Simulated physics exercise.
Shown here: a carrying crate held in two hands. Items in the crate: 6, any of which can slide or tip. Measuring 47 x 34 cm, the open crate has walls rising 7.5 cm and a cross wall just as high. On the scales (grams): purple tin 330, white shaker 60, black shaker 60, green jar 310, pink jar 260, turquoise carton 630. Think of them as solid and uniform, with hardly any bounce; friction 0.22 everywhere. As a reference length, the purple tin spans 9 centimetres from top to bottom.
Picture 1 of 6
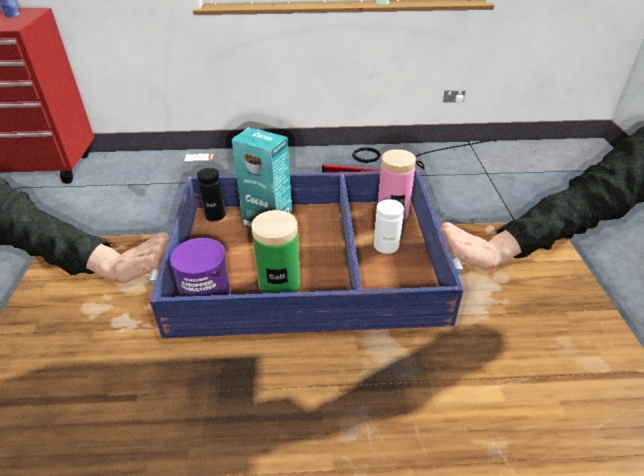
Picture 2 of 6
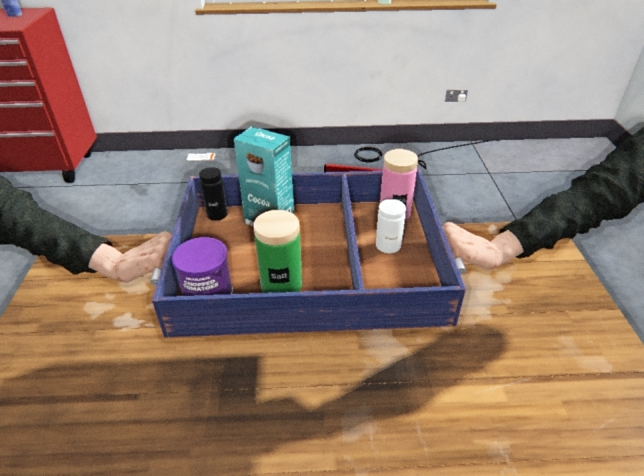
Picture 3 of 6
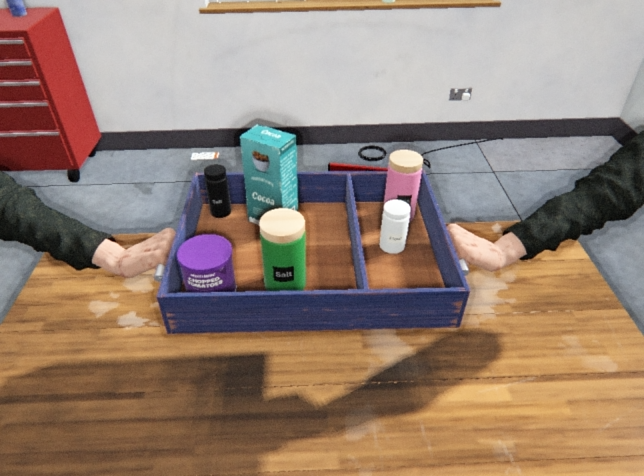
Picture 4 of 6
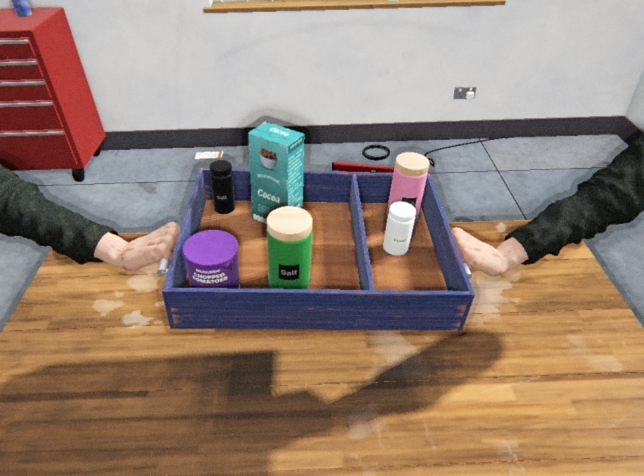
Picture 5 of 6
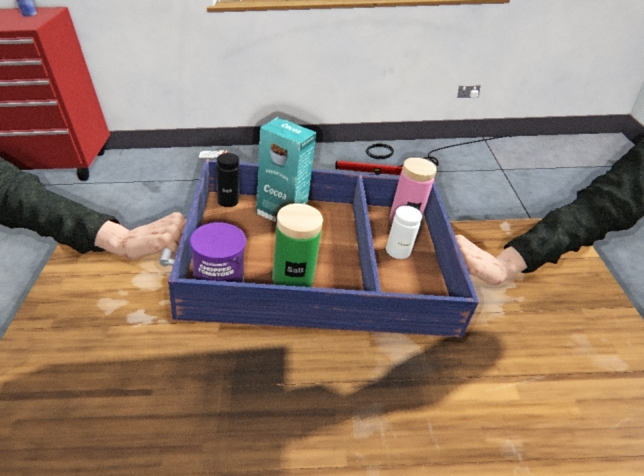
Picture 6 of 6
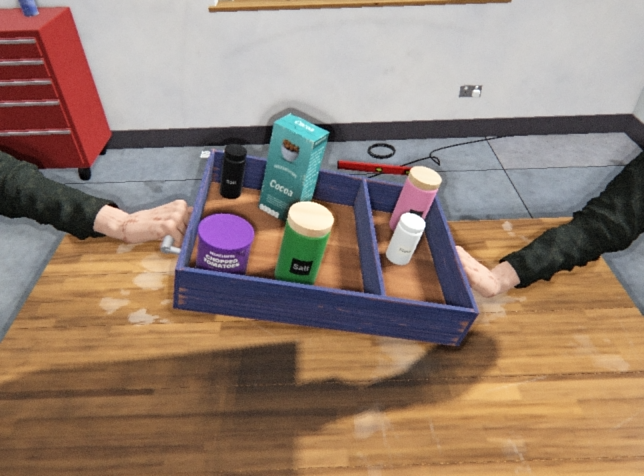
The video shows two hands holding a blue divided crate of jars, bottles and a turquoise carton above a wooden surface; the crate shifts slightly right, then tilts down on its right side, its contents leaning with it.
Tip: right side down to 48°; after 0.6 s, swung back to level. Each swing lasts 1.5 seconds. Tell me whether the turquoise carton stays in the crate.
My guess is it stays aboard.
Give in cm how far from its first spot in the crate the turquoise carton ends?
Displacement: Approx. 11 cm.
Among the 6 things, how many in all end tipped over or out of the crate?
Tally: 0.
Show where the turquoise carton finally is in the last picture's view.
Close to (336, 186).
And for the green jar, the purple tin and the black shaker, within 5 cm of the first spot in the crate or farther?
Green jar: Is displaced; purple tin: Is displaced; black shaker: Is displaced.
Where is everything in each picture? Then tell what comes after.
Crate level; turquoise carton (264, 183); purple tin (202, 275), in the first picture.
Crate level; black shaker (214, 194); green jar (279, 256), in the second picture.
Crate tipped 1°, right side down; pink jar (402, 188); purple tin (208, 271), in the third picture.
Crate tipped 4°, right side down; white shaker (399, 229); black shaker (223, 187), in the fourth picture.
Crate tipped 8°, right side down; green jar (296, 250); pink jar (412, 195), in the fifth picture.
Crate tipped 14°, right side down; turquoise carton (292, 172); purple tin (224, 252), in the sixth picture.
Then, 0.30 s after the last picture, crate tipped 32°, right side down; turquoise carton slid 6 cm near (336, 179); green jar slid 6 cm; white shaker slid 5 cm.
Then, 0.40 s after the last picture, crate tipped 36°, right side down; turquoise carton tipped 5° from how it sat near (360, 190); purple tin slid 12 cm; black shaker slid 12 cm.
Then, 0.60 s after the last picture, crate tipped 44°, right side down; turquoise carton tipped 5° from how it sat near (368, 205); black shaker slid 19 cm; purple tin slid 14 cm.
Then, 2.20 s after the last picture, crate tipped 28°, right side down; turquoise carton slid 12 cm near (358, 197); black shaker slid 25 cm; purple tin slid 16 cm.
At rest, not toppled but over 5 cm from the start, purple tin, white shaker, black shaker, green jar and turquoise carton; the last one in place, give or take 5 cm. In the last view, turquoise carton near (336, 186).
